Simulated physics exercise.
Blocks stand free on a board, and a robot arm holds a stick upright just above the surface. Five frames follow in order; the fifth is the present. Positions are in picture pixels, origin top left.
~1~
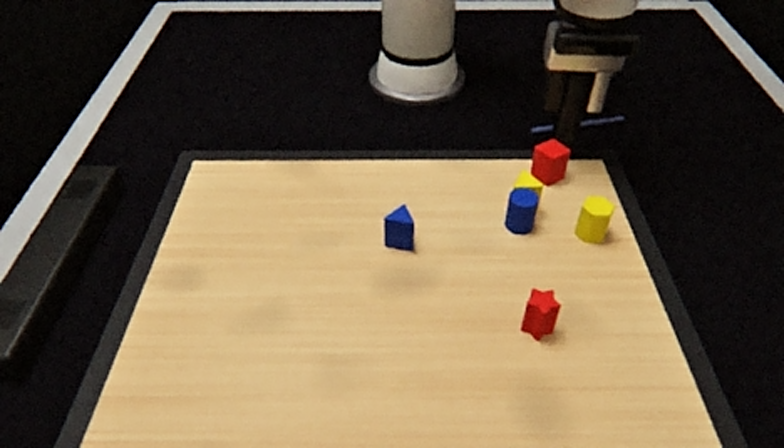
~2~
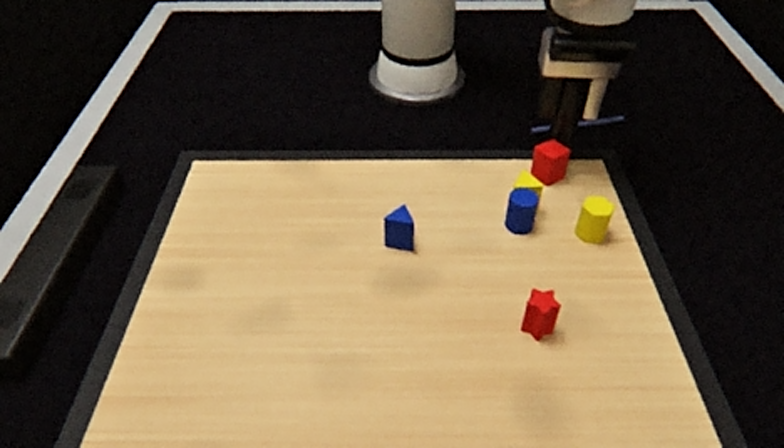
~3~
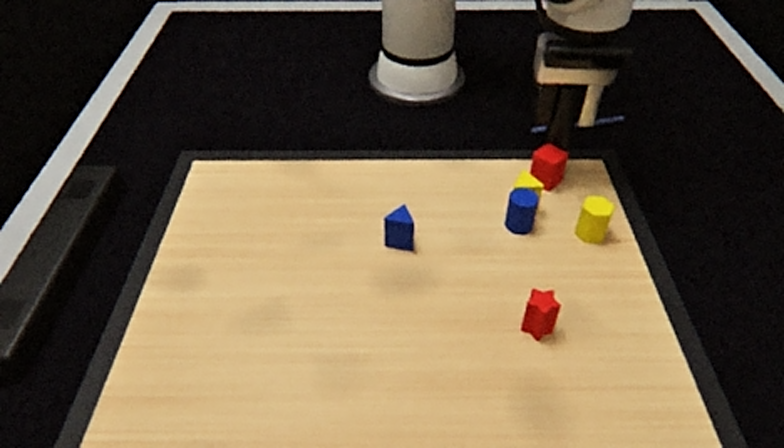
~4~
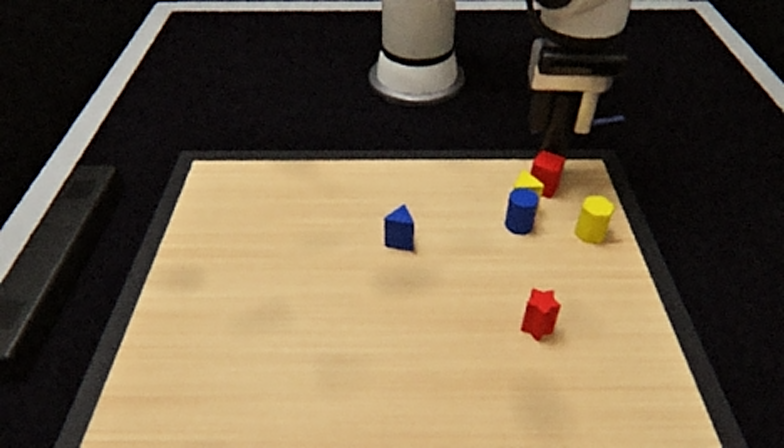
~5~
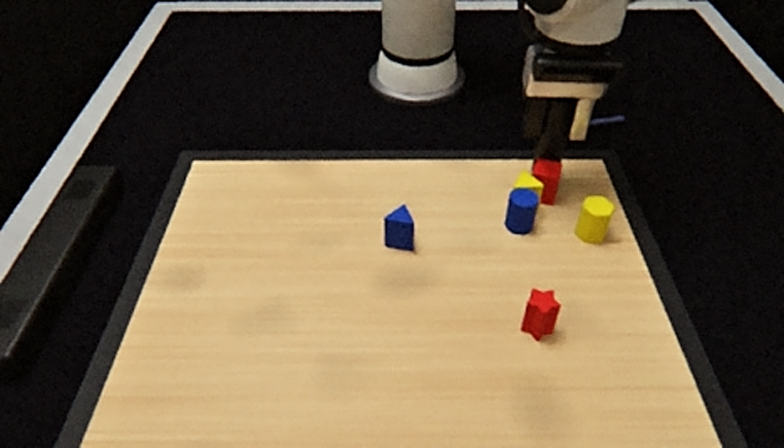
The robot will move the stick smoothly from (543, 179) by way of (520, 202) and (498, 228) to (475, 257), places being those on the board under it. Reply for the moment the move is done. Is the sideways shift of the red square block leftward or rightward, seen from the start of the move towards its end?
My answer: Left.
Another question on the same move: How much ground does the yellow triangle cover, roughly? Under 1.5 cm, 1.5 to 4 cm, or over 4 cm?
My answer is that it shifts over 4 cm.
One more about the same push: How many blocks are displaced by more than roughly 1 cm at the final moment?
Three or more blocks.
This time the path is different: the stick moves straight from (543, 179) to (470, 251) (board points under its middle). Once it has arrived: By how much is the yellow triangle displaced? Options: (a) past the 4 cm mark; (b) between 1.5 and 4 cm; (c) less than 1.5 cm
Correct choice: A.
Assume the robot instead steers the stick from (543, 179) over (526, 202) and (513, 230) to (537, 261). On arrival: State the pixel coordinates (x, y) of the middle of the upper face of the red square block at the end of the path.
It should be at about (552, 195).
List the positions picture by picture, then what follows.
In the first picture, stick tip at (562, 144); block tops, blue triangle at (401, 215); blue circle at (524, 197); yellow triangle at (527, 180); red square block at (553, 148).
In the second picture, stick at (558, 151); blocks unchanged.
In the third picture, stick at (554, 158); red square block at (551, 153).
In the fourth picture, stick at (549, 164); red square block at (550, 160).
In the fifth picture, stick at (548, 167); blue triangle at (401, 215); blue circle at (524, 197); yellow triangle at (527, 180); red square block at (548, 167).
What follows on the original path. One third of the way, stick at (522, 194); blue circle at (523, 206); yellow triangle at (518, 189); red square block at (548, 187), turned 60° anticlockwise.
Two thirds of the way, stick at (499, 220); blue circle at (526, 222); yellow triangle at (498, 217), turned 50° anticlockwise; red square block at (549, 188), turned 65° anticlockwise.
At the end, stick at (476, 249); blue triangle in place; blue circle at (526, 222); yellow triangle at (479, 248), turned 65° anticlockwise; red square block at (549, 188), turned 65° anticlockwise.
